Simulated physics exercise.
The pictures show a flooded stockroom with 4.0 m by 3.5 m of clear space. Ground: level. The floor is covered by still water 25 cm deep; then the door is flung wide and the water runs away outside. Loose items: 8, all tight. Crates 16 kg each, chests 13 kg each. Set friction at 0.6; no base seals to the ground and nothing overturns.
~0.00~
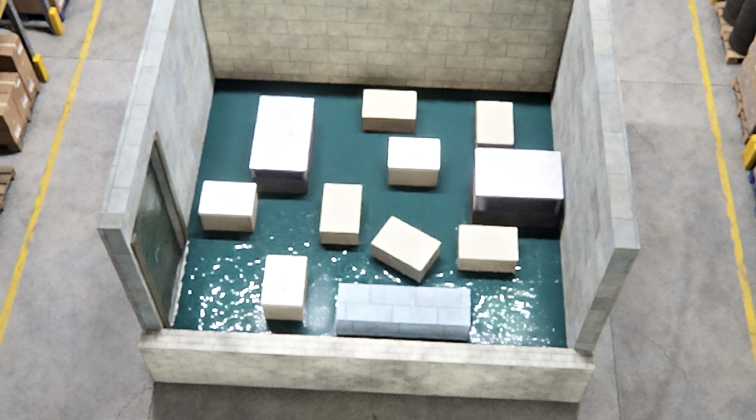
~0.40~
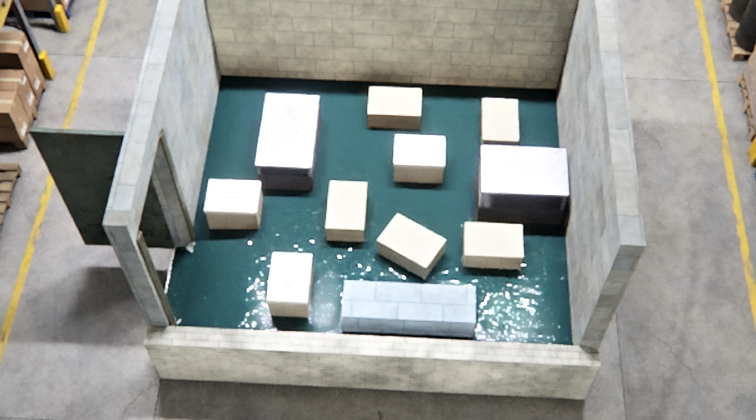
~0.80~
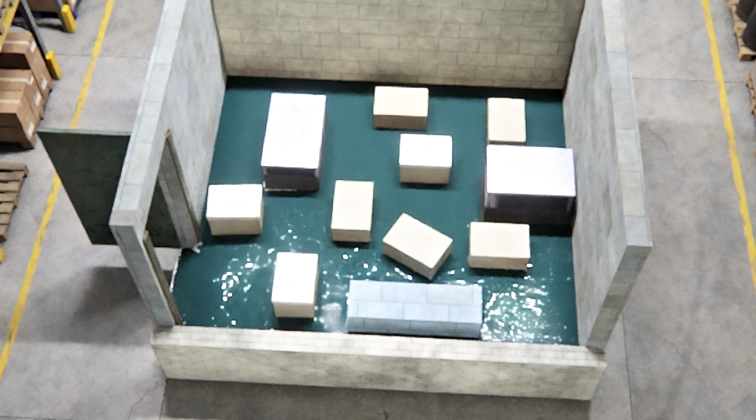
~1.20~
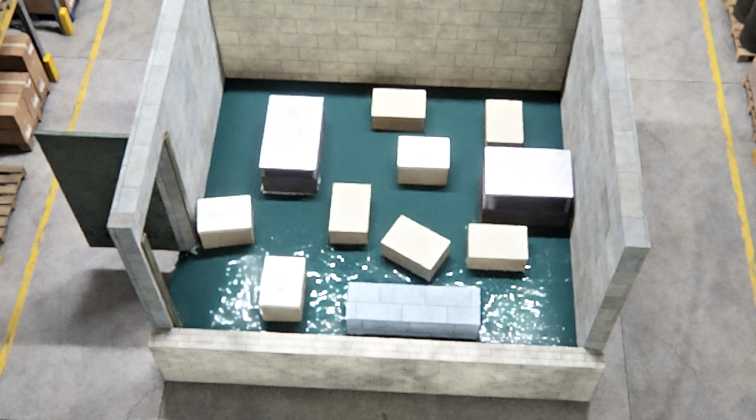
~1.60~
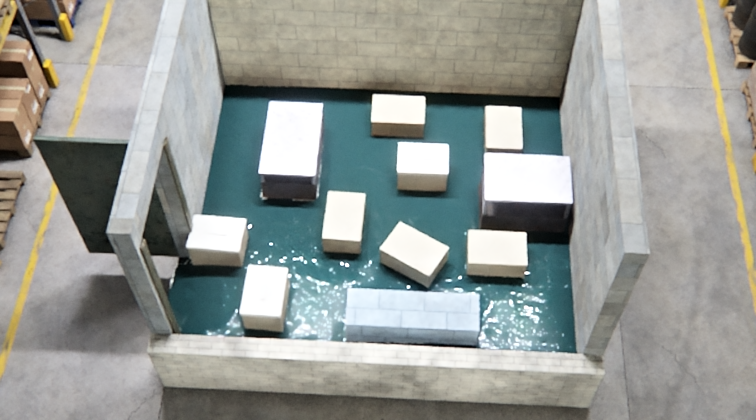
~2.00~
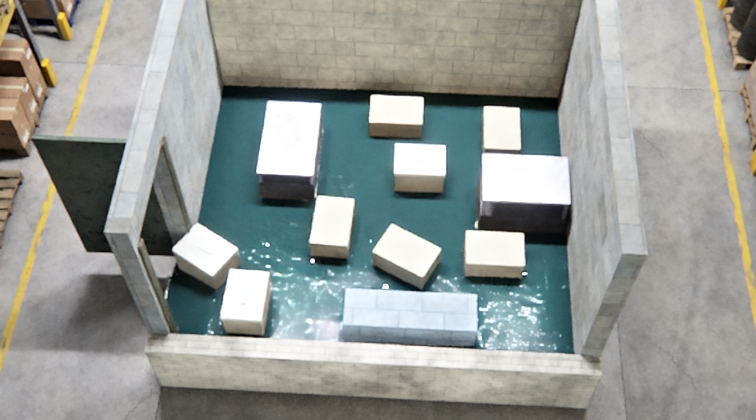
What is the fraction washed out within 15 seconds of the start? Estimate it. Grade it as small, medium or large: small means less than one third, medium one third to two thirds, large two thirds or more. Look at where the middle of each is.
I would call it medium.
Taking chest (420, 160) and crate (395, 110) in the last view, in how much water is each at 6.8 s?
Depth approx. 18 cm / 18 cm.
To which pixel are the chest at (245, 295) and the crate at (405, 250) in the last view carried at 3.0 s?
Approx. (199, 300); approx. (379, 258).
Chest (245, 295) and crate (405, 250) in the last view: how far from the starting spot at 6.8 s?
Going in turn, the first is washed out while the second sits 200 cm off.
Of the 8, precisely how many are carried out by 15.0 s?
5.
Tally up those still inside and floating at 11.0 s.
The number is 4.
After 3.0 s 1 of 8 are out; 7 afloat.
After 6.8 s 3 of 8 are out; 5 afloat.
After 11.0 s 4 of 8 are out; 4 afloat.
After 15.0 s 5 of 8 are out; 3 afloat.
